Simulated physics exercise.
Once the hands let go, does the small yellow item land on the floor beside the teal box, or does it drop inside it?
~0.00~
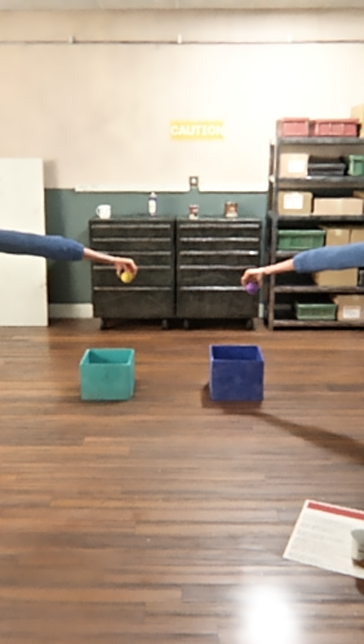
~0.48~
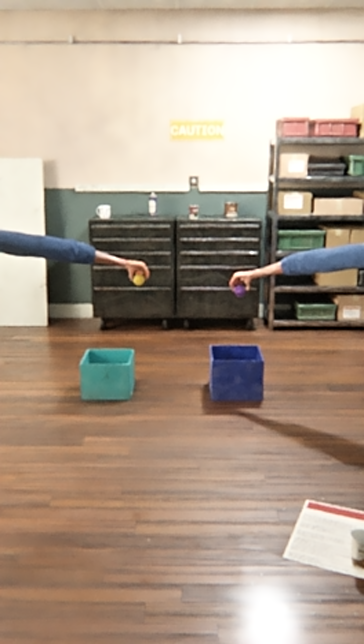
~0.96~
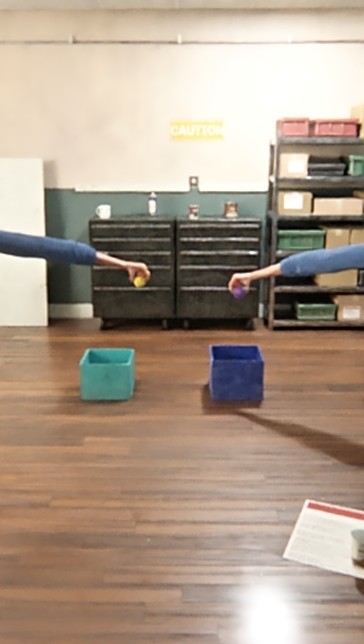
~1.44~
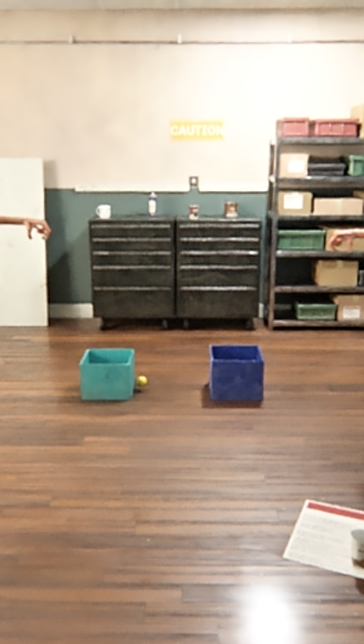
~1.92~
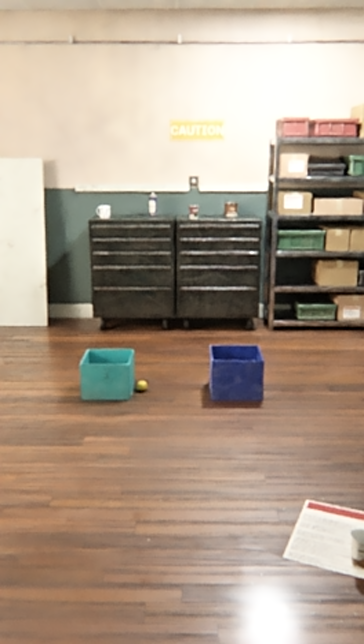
The yellow item lands outside, on the floor just to the right of the teal box.
